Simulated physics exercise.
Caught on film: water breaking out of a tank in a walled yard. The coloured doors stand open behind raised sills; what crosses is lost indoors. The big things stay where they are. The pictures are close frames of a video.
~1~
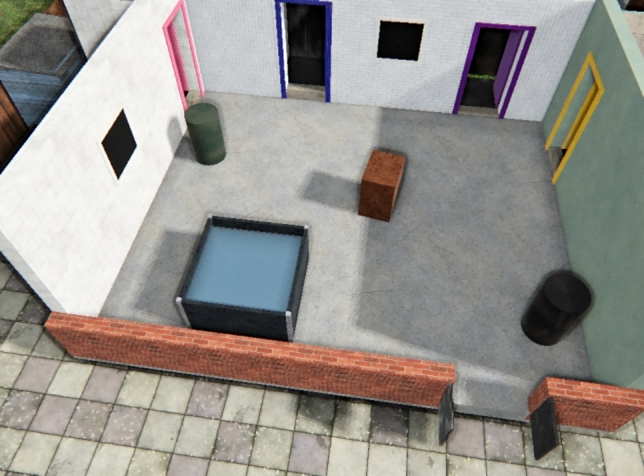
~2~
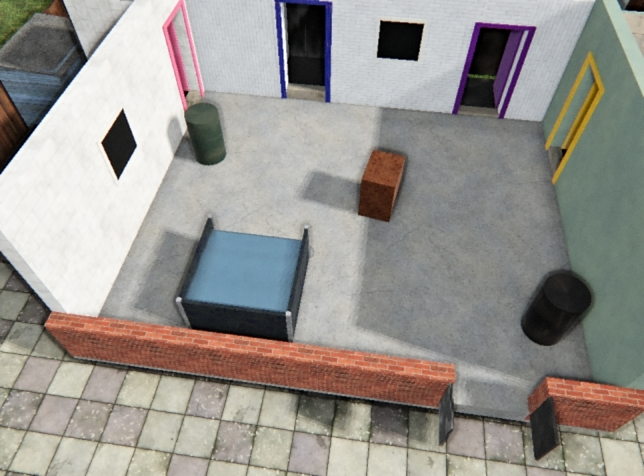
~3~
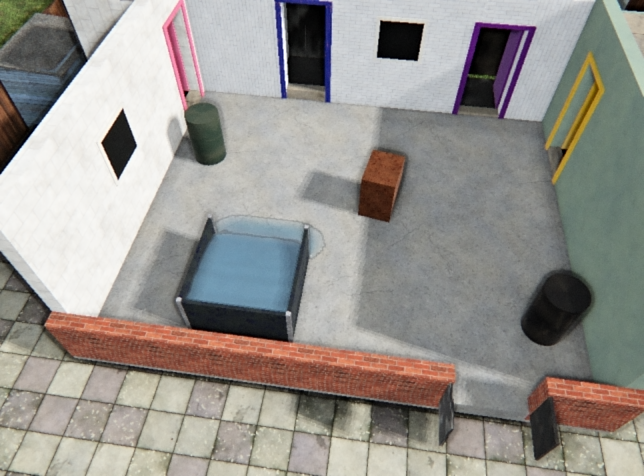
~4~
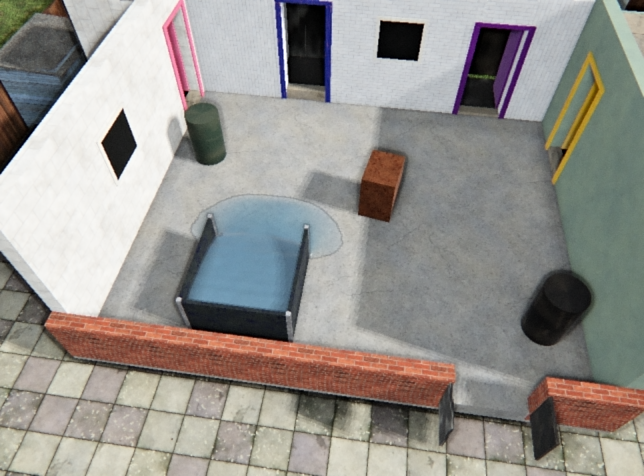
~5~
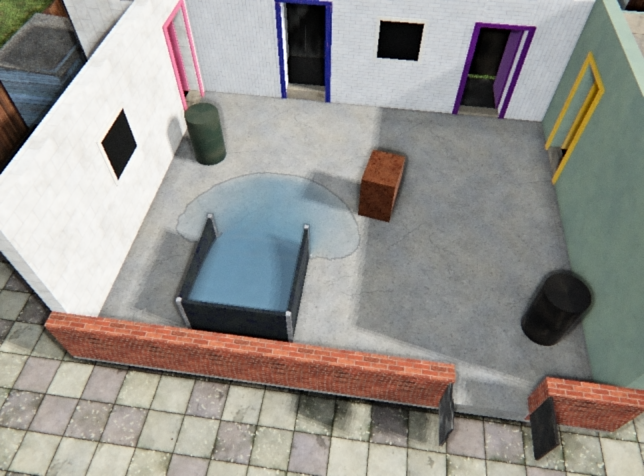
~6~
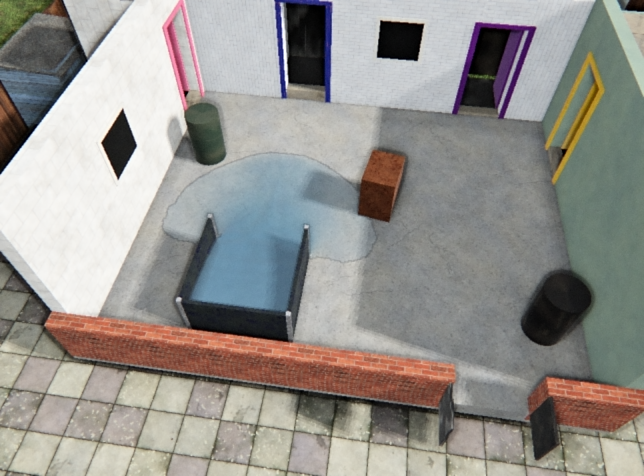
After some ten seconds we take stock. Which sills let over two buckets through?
One by one: The pink door stays under that; the yellow door stays under that; the blue door stays under that; the purple door stays under that.
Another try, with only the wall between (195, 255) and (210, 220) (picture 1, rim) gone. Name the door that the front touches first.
First comes the pink-painted one.
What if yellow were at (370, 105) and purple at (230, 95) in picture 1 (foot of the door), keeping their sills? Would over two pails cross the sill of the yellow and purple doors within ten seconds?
My reading: Yellow door passes that mark; purple door passes that mark.
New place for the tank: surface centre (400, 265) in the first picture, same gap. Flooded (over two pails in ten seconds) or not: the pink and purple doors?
The pink one stays under, the purple one floods.
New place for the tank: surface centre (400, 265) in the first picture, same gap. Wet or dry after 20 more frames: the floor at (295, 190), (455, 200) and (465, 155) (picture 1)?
One after the other: Awash, flooded, awash.
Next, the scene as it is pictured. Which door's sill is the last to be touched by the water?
I say the door marked yellow.
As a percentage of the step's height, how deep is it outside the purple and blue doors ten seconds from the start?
About 70 and 10 per cent.
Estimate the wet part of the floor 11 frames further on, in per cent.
Some 40 per cent.
A moment on, water covers 35 % of the floor; the pink door not reached, the yellow door not reached, the blue door wet at the sill, nothing in, the purple door not reached.
Next, water covers 40 % of the floor; the pink door wet at the sill, nothing in, the yellow door not reached, the blue door wet at the sill, nothing in, the purple door not reached.
Then, water covers 45 % of the floor; the pink door under two buckets in, the yellow door not reached, the blue door under two buckets in, the purple door wet at the sill, nothing in.
Later, water covers 70 % of the floor; the pink door under two buckets in, the yellow door wet at the sill, nothing in, the blue door under two buckets in, the purple door wet at the sill, nothing in.
In the end, water covers 95 % of the floor; the pink door under two buckets in, the yellow door wet at the sill, nothing in, the blue door under two buckets in, the purple door wet at the sill, nothing in.
